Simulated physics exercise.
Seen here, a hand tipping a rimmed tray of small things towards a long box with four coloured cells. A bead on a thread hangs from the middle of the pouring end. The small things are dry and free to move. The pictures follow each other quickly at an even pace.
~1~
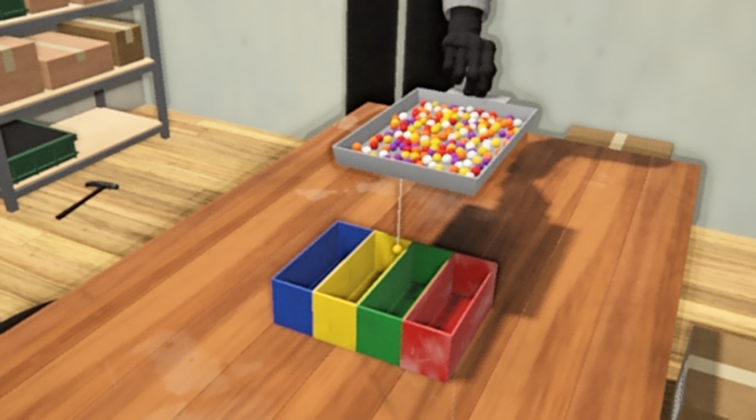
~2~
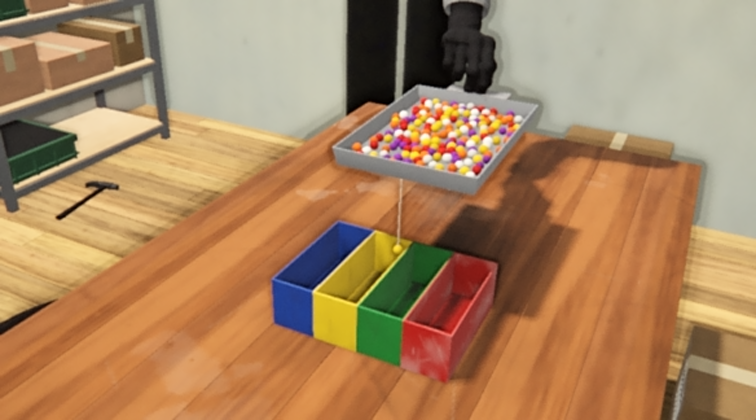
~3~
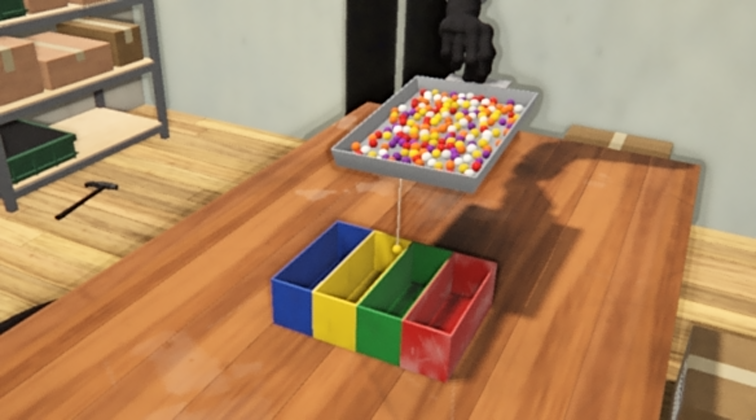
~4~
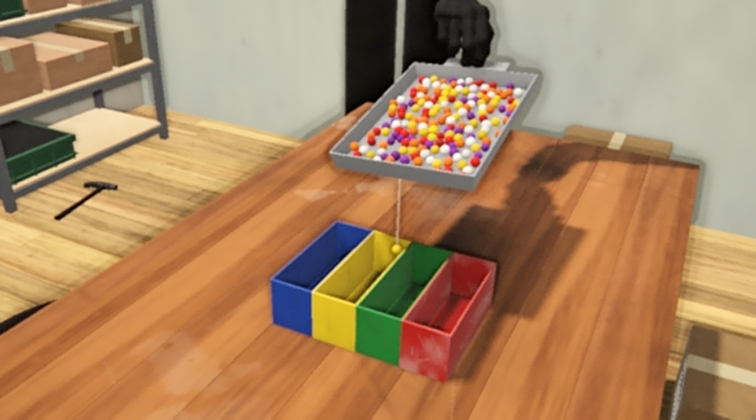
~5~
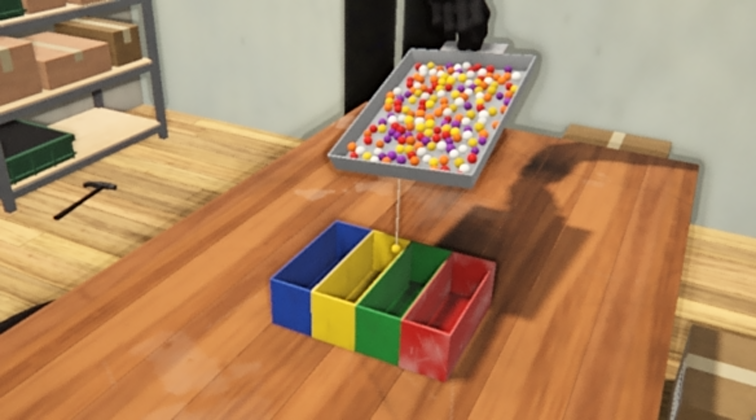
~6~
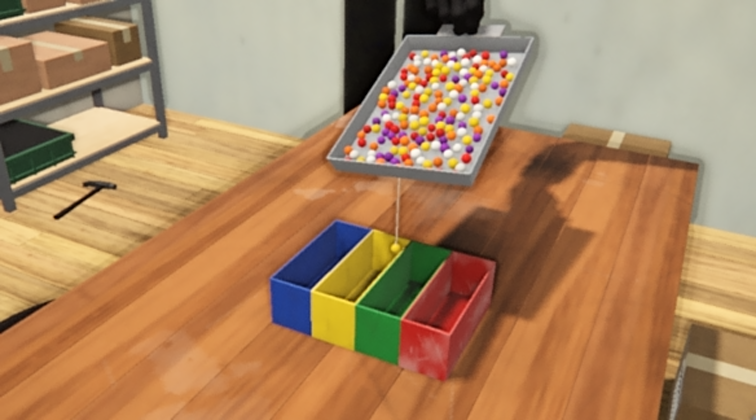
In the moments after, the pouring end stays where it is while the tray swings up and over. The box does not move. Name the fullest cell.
The blue cell gets the most.
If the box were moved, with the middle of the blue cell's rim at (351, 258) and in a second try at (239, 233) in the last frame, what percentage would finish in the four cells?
Near 50 % and 90 %.
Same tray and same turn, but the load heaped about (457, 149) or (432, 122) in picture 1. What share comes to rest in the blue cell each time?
In turn 50 and 50 in a hundred.
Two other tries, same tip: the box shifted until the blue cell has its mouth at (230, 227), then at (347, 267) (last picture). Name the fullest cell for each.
In turn: Red; that blue cell.
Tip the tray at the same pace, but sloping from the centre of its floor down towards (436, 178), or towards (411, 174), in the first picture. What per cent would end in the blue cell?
Near 0 % and 10 %.
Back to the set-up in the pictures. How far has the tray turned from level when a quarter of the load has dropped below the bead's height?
At about 90°.
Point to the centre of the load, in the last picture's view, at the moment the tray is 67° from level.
Roughly at (371, 148).
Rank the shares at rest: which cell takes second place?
The runner-up: The cell in yellow.
Just after the last frame, tray tipped steeply; almost all on the tray; just a few in the yellow cell; about a tenth falling or outside the box.
A moment on, tray tipped past a quarter turn; roughly a quarter on the tray; roughly a third in the blue cell; about a tenth in the yellow cell; just a few in the green cell; roughly a quarter falling or outside the box.
Further on, tray tipped past a quarter turn; roughly half in the blue cell; roughly a quarter in the yellow cell; about a tenth in the green cell; just a few in the red cell; about a tenth falling or outside the box.
When it is over, tray tipped past a quarter turn; roughly half in the blue cell; roughly a quarter in the yellow cell; about a tenth in the green cell; just a few in the red cell; about a tenth outside the box.
